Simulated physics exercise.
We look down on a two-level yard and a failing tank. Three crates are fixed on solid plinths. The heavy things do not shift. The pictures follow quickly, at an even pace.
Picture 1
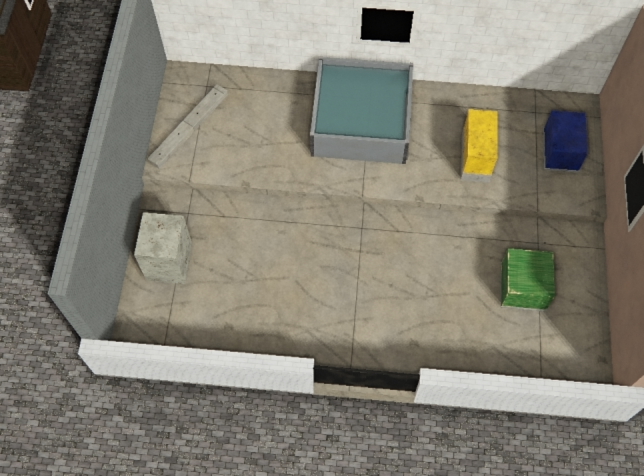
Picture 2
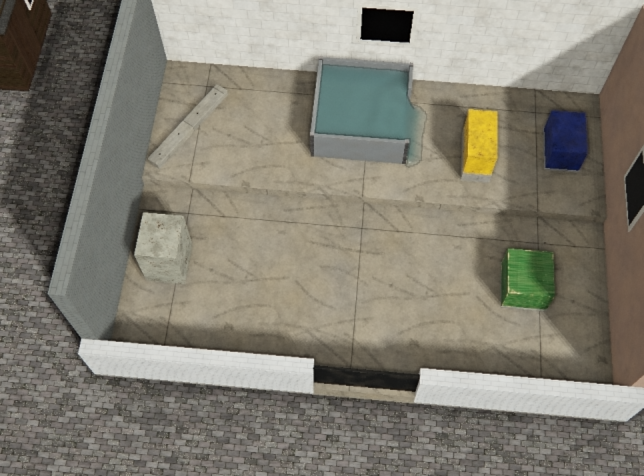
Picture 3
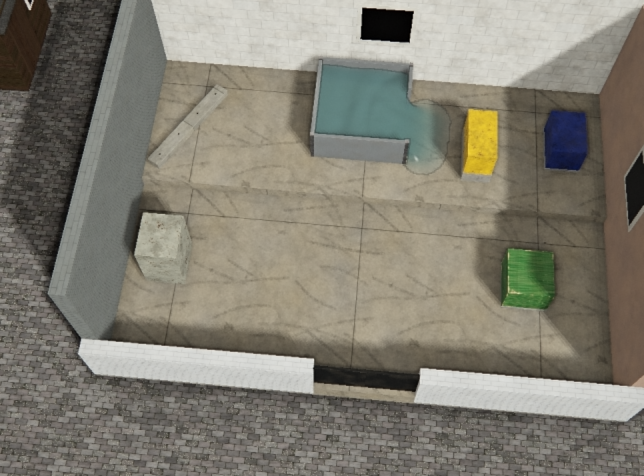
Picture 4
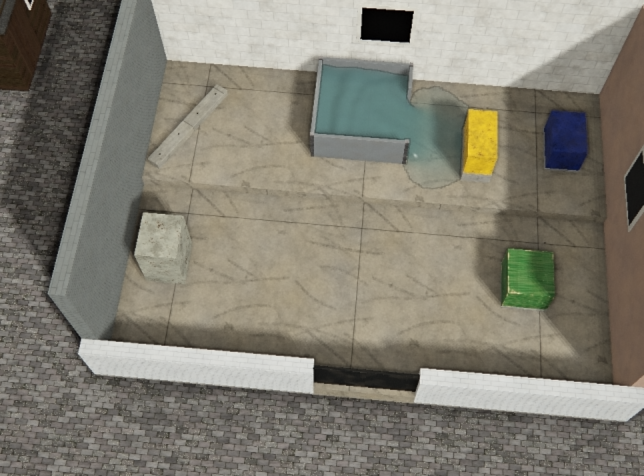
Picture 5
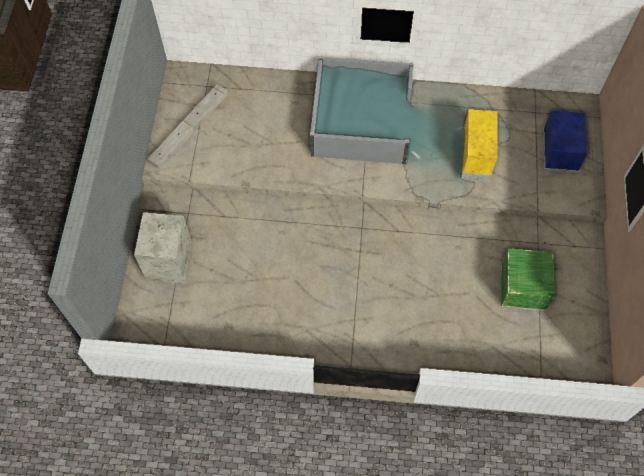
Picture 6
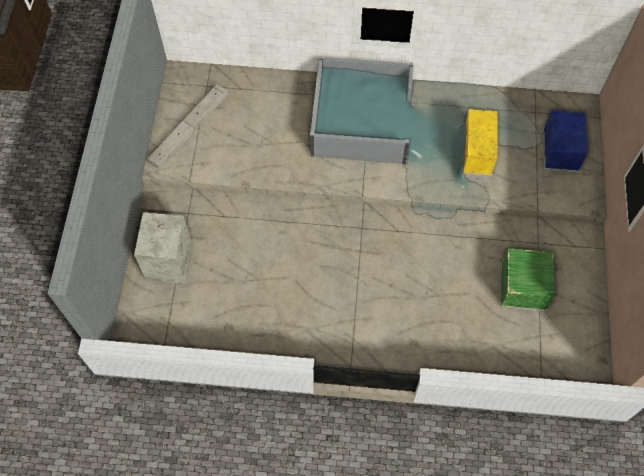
Teal water, at first still in a grey-walled tank against the white back wall, pours from its right side in a walled, stone-floored yard seen from a fixed, high viewpoint. A yellow block and a blue one stand to the right, a green one at lower right, a pale block and plank at left. The water spreads rightward around the yellow block, thinning towards the blue one and forward across the floor.
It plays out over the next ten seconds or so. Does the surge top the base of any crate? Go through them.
In the end: The yellow crate gets wet; the blue crate gets wet; the green crate gets wet.
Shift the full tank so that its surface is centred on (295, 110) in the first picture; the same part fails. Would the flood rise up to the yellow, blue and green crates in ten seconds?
One by one: Yellow crate ends up wet; blue crate is topped; green crate is soaked.
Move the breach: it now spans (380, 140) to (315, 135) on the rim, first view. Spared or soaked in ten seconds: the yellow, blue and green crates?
Yellow is spared, blue is spared, green is wetted.
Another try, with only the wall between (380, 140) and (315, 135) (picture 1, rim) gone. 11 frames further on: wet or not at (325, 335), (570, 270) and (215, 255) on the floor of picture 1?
In that order: Covered, dry, under water.
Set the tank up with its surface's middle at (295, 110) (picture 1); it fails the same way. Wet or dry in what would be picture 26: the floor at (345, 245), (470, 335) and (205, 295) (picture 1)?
One after the other: Free of water, wet, no water.
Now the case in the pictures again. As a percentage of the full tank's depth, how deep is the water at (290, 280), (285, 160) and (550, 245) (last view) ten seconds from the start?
In that order: 6, 0 and 12 per cent.
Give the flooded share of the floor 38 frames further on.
About 55 per cent.
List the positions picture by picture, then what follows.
Still water in the water tank at (363, 102), in the first frame.
Water pours out at (405, 128) and has run to (414, 108), in the second frame.
Water pours out at (405, 129) and has run to (444, 114), in the third frame.
Water pours out at (405, 130) and has run to a hidden place, in the fourth frame.
Water pours out at (405, 130) and has run to (504, 130), in the fifth frame.
The front is at (534, 135), out from the gap at (405, 130), in the sixth frame.
A moment on, water covers 15 % of the floor; the yellow crate water round its plinth, the blue crate water round its plinth, the green crate water round its plinth.
Next, water covers 30 % of the floor; the yellow crate water round its plinth, the blue crate water round its plinth, the green crate water round its plinth.
Then, water covers 45 % of the floor; the yellow crate water round its plinth, the blue crate water round its plinth, the green crate water round its plinth.
Later, water covers 55 % of the floor; the yellow crate water round its plinth, the blue crate water round its plinth, the green crate water round its plinth.
In the end, water covers 70 % of the floor; the yellow crate was topped, the blue crate was topped, the green crate was topped.
